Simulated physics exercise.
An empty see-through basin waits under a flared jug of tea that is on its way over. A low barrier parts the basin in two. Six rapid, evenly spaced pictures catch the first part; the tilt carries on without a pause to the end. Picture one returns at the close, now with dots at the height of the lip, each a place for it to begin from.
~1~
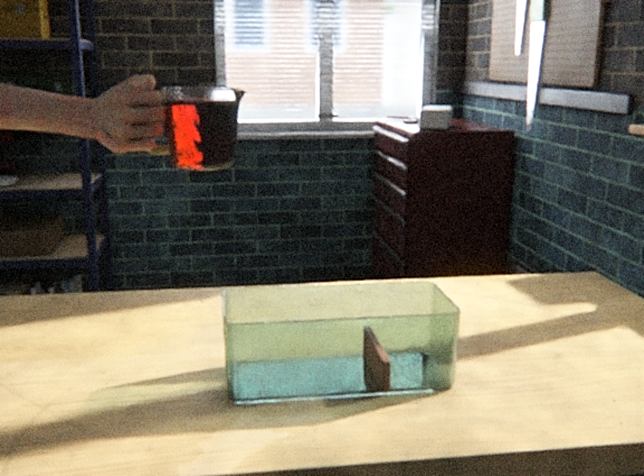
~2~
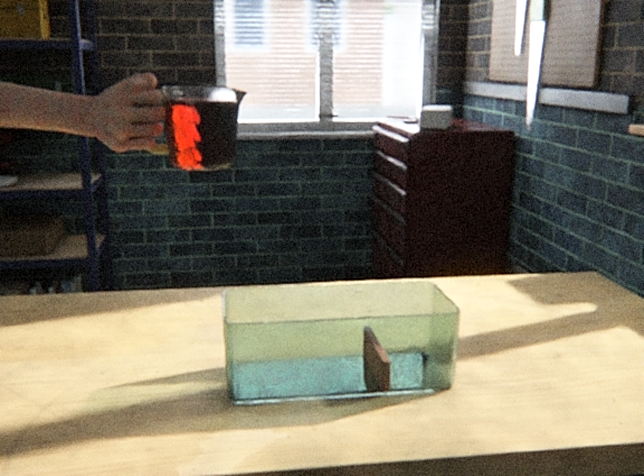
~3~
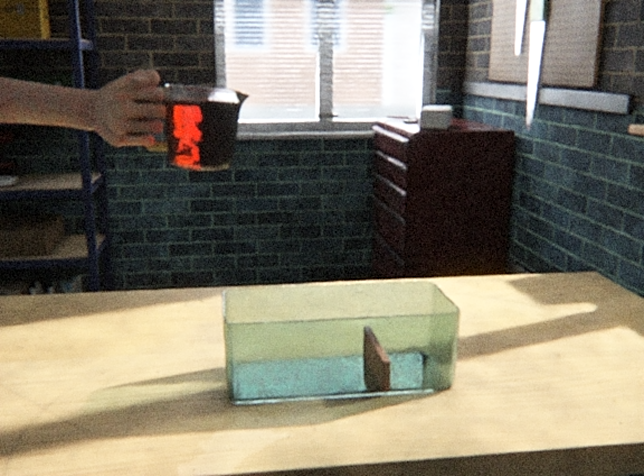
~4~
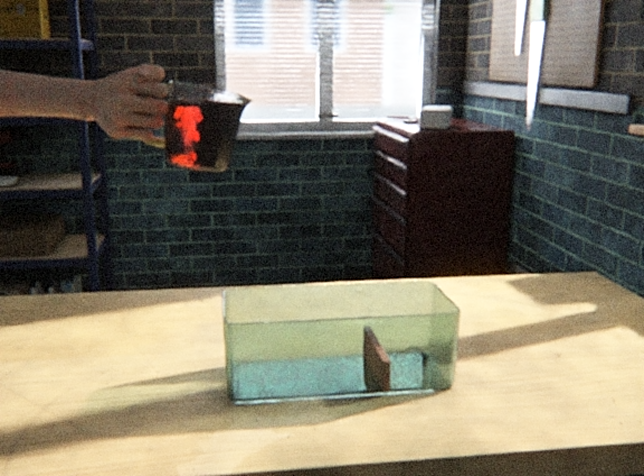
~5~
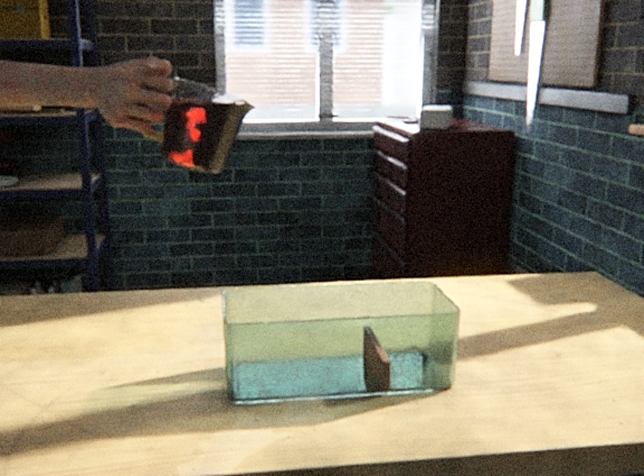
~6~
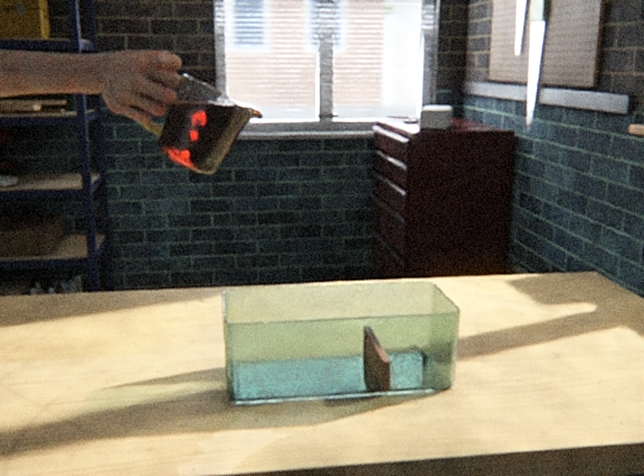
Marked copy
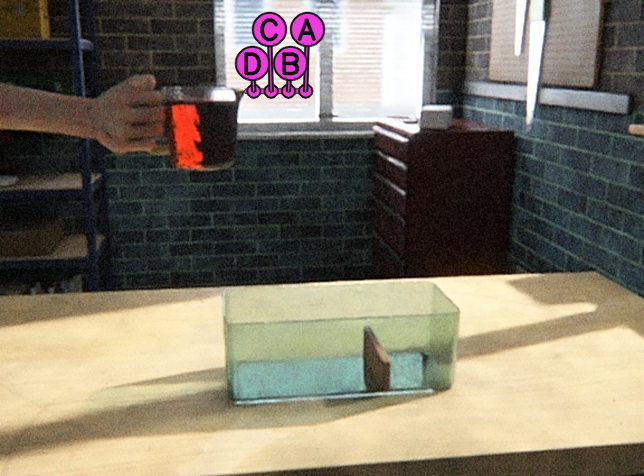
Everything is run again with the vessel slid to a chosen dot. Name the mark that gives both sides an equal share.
Choose A.
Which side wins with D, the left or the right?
The left one.
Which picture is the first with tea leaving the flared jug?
In picture 6.
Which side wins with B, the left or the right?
More ends on the left.
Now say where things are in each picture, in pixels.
Upright, lip at (246, 91); basin from (228, 401) to (453, 387); top of the wall at (376, 342); nothing has left yet, in the first picture.
Upright, lip at (246, 92); nothing has left yet, in the second picture.
Tipped about 5°, lip at (248, 95); nothing has left yet, in the third picture.
Tipped about 10°, lip at (251, 99); nothing has left yet, in the fourth picture.
Tipped about 18°, lip at (255, 106); nothing has left yet, in the fifth picture.
Tipped about 27°, lip at (257, 115); tea is over the lip, down to (257, 115), in the sixth picture.
On the marked copy, A at (305, 91); B at (288, 91); C at (271, 91); D at (253, 91).
With A, about 50 % ends left of the wall and 47 % right of it; 3 % is lost outside.
With B, about 89 % ends left of the wall and 6 % right of it; 5 % is lost outside.
With C, about 90 % ends left of the wall and 5 % right of it; 4 % is lost outside.
With D, about 91 % ends left of the wall and 7 % right of it; 3 % is lost outside.
